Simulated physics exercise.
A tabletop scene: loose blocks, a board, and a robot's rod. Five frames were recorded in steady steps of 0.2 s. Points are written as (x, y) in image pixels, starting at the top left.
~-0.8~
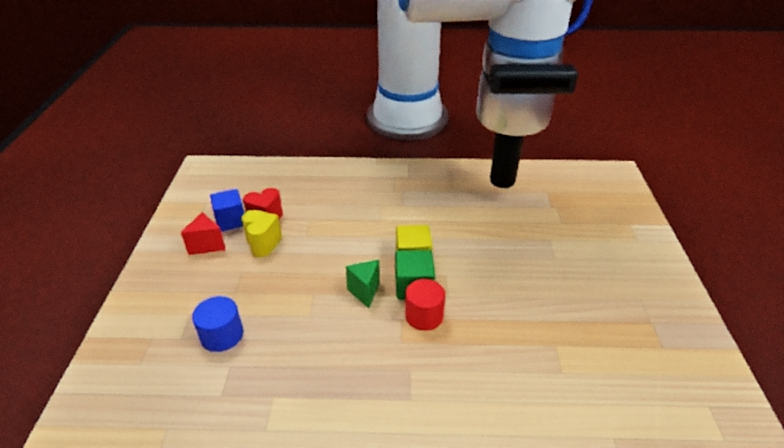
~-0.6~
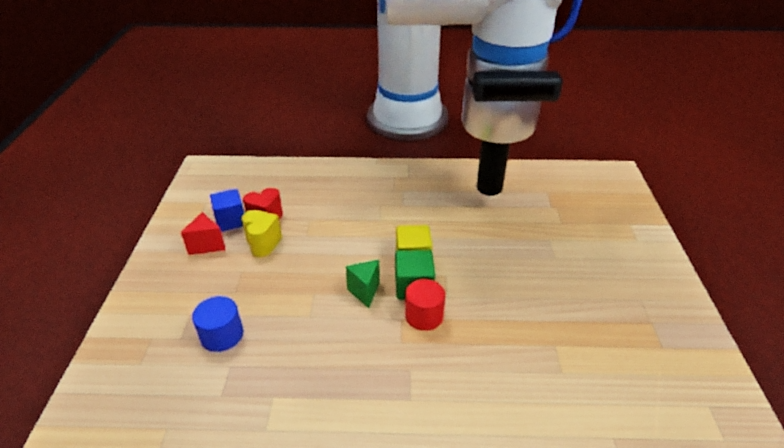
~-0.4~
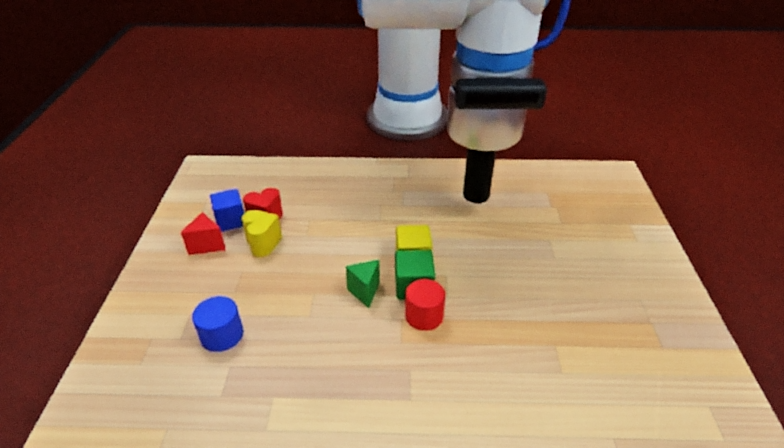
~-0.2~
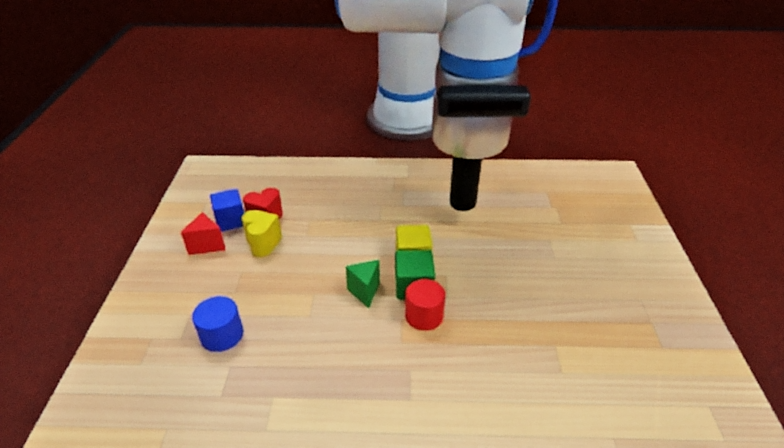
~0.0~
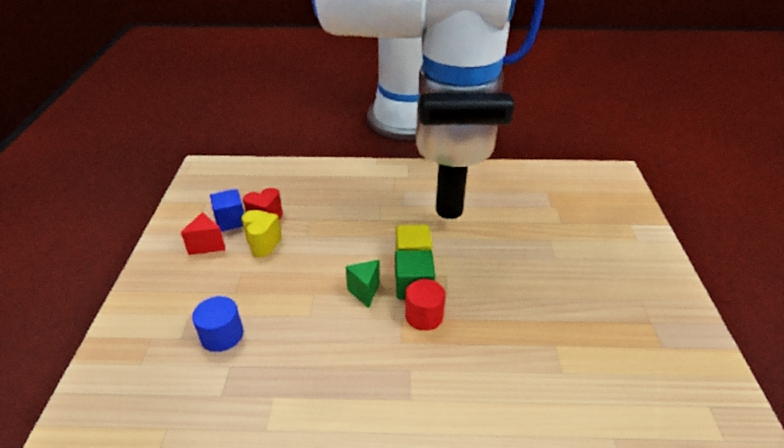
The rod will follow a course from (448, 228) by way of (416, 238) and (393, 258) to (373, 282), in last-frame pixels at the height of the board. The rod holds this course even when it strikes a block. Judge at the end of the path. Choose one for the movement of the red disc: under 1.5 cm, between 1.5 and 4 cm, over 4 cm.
It falls in the over 4 cm band.
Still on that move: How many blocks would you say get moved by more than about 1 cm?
The answer is three or more blocks, counting only moves over 1 cm.
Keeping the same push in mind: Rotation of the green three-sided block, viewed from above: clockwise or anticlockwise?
It turns round clockwise.
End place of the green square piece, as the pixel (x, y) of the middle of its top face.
If I read the scene right, the answer is (418, 302).
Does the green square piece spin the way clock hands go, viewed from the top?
I'd say no.
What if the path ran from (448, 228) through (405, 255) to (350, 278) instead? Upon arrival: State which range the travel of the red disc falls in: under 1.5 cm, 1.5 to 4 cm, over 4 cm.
The block shifts between 1.5 and 4 cm.
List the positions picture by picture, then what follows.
In the first picture, rod's lower end (502, 182); green three-sided block (364, 269); yellow square piece (414, 235); green square piece (415, 262); red disc (426, 292).
In the second picture, rod (489, 189); blocks still.
In the third picture, rod (476, 197); blocks still.
In the fourth picture, rod (463, 204); blocks still.
In the fifth picture, rod (449, 212); green three-sided block (364, 269); yellow square piece (414, 235); green square piece (415, 262); red disc (426, 292).
On the path given first. One third of the way, rod (415, 222); yellow square piece (413, 237).
Two thirds of the way, rod (392, 242); yellow square piece (398, 259), turned 20° anticlockwise; green square piece (415, 283), turned 25° anticlockwise; red disc (433, 312).
At the end, rod (373, 265); green three-sided block (343, 285), turned 50° clockwise; yellow square piece (389, 283), turned 45° anticlockwise; green square piece (418, 302), turned 45° anticlockwise; red disc (446, 329).
